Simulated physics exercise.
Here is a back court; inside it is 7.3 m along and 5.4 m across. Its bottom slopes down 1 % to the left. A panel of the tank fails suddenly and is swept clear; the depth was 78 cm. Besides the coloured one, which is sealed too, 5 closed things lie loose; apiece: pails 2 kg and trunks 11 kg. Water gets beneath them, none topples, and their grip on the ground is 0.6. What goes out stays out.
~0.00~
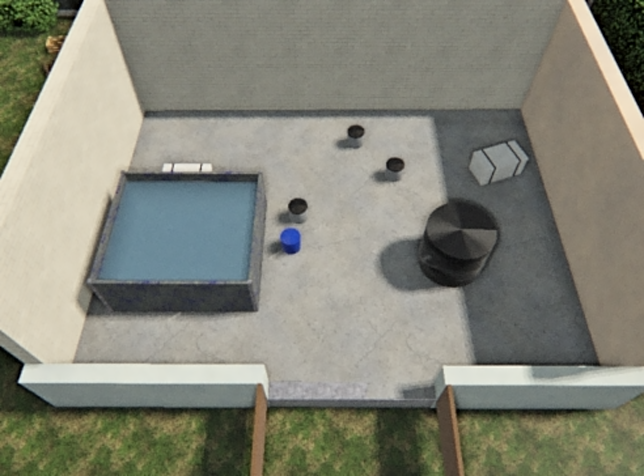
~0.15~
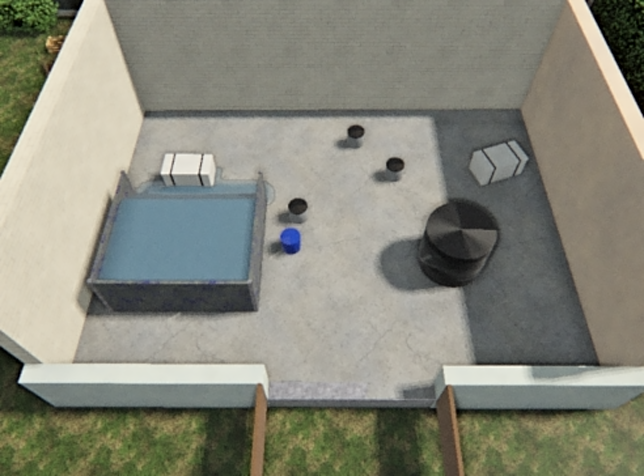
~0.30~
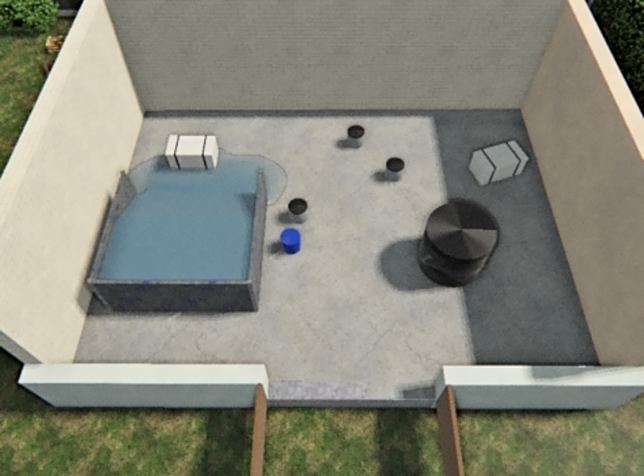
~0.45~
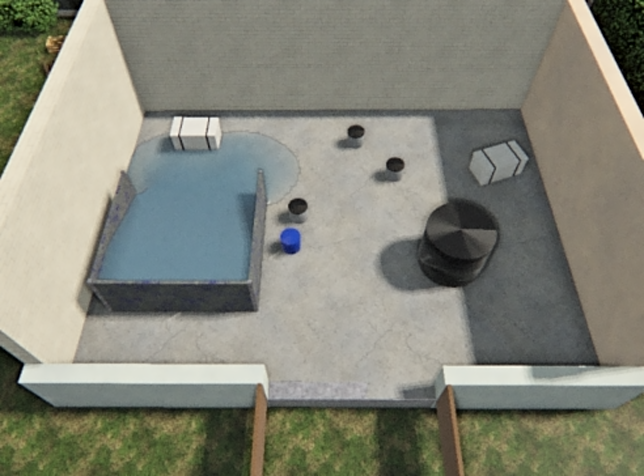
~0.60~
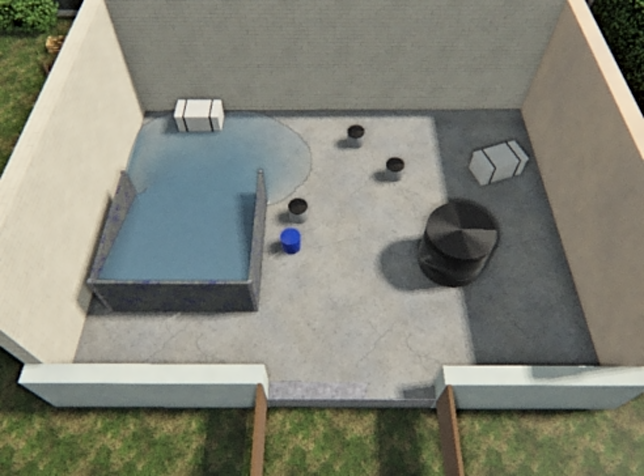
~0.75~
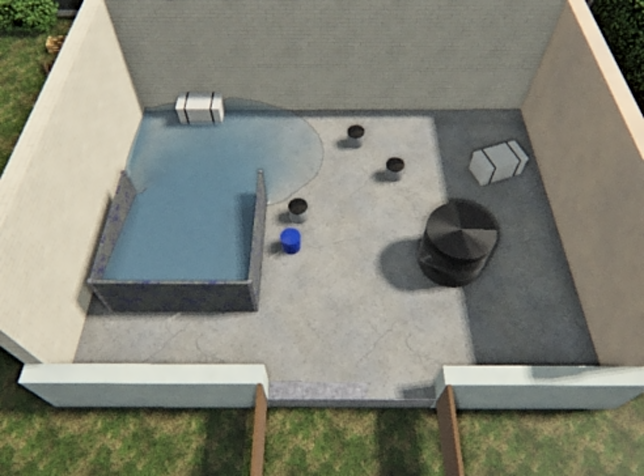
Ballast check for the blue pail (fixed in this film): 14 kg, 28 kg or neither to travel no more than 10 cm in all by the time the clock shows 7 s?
I expect that the smaller load will do.
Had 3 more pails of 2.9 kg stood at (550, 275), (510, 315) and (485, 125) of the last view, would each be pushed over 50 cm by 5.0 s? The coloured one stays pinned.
In that order: More, short of it, over.
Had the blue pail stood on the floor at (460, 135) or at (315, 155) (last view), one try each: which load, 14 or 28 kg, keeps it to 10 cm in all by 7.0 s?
In that order: Only the larger holds; neither is enough.
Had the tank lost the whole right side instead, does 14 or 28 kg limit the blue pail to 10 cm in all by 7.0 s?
Then neither weight holds it.
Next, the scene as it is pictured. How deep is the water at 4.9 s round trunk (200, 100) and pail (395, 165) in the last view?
About 11 and 9 cm.
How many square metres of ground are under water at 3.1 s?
About 22 m2.
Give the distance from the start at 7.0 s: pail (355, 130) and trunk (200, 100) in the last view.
In turn: 450 cm, 300 cm.
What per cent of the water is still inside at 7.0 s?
About 98 per cent.
After 1.4 s the blue pail would be 0 cm from its start with 14 kg and 0 cm from its start with 28 kg; 0 cm of water round it then.
After 3.1 s the blue pail would be 0 cm from its start with 14 kg and 0 cm from its start with 28 kg; 0 cm of water round it then.
After 4.9 s the blue pail would be 0 cm from its start with 14 kg and 0 cm from its start with 28 kg; 0 cm of water round it then.
After 7.0 s the blue pail would be 0 cm from its start with 14 kg and 0 cm from its start with 28 kg; 1 cm of water round it then.
